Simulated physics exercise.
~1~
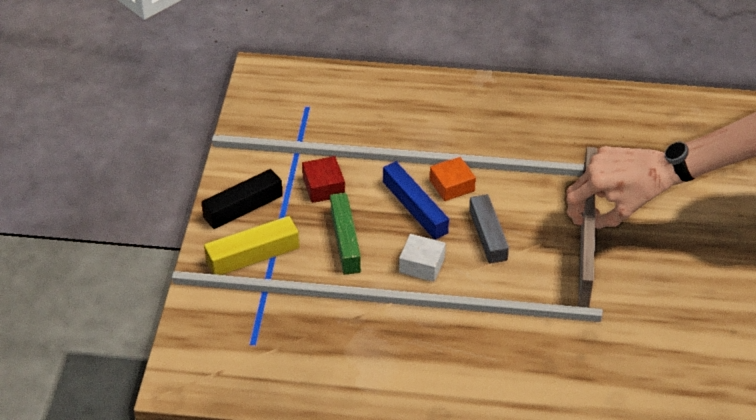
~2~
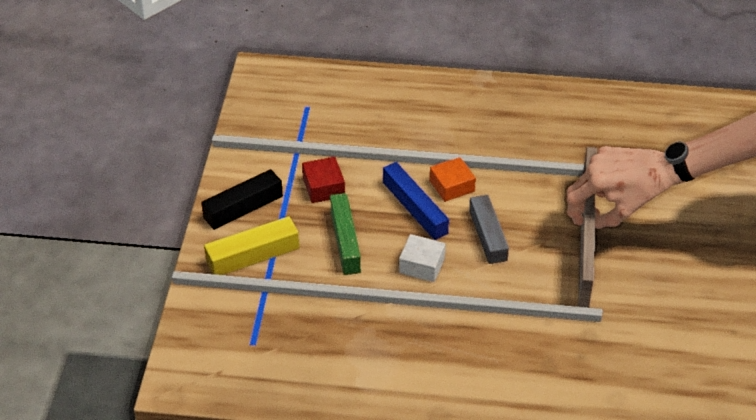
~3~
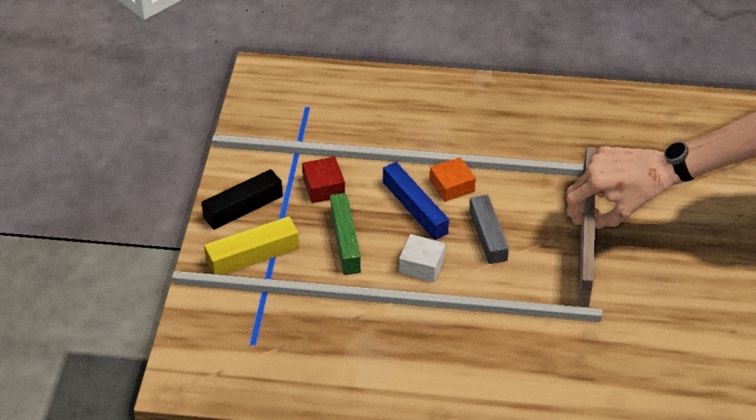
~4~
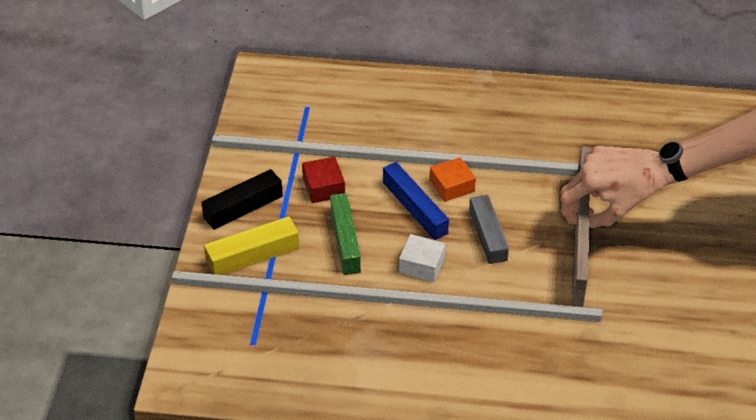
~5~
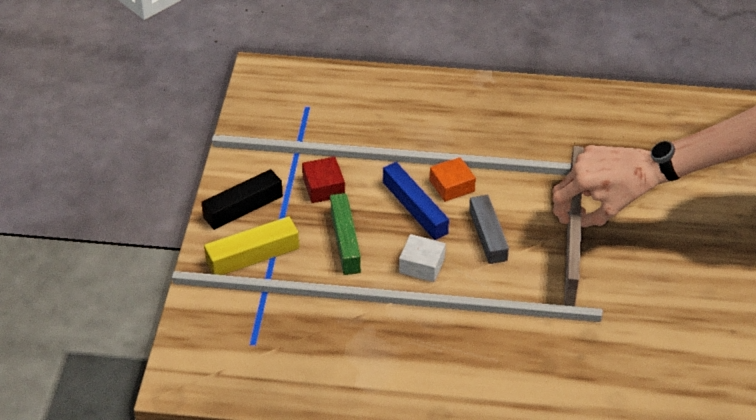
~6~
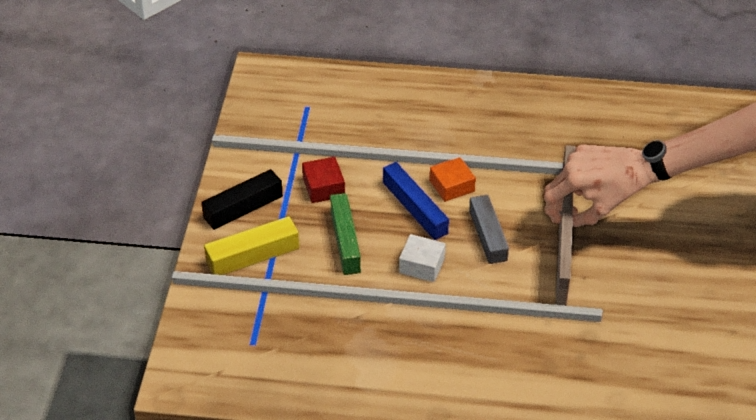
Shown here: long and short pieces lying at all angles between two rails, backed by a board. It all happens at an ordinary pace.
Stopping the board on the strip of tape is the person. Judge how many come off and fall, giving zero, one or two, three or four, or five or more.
Number falling: One or two.
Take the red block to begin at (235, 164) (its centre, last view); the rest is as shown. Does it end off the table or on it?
Result: It does not come off.
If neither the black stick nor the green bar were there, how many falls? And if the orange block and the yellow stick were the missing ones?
0 for the first case, 0 for the second.
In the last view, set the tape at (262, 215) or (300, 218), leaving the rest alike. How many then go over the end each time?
Ending up on the floor: First try 2, second try 0.
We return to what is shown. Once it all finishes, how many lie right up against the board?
It touches 3.
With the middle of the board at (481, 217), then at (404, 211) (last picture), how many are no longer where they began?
Counts: 1 / 5.
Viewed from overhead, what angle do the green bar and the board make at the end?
Out of line by around 5°.
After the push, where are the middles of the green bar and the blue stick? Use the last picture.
Final centres, in order: Near (229, 228), near (249, 188).
A little later, none off yet; black stick at rest near (243, 199); yellow stick at rest near (252, 247); red block at rest near (324, 180).
When it is over, the number that fall off is one or two; down, black stick.
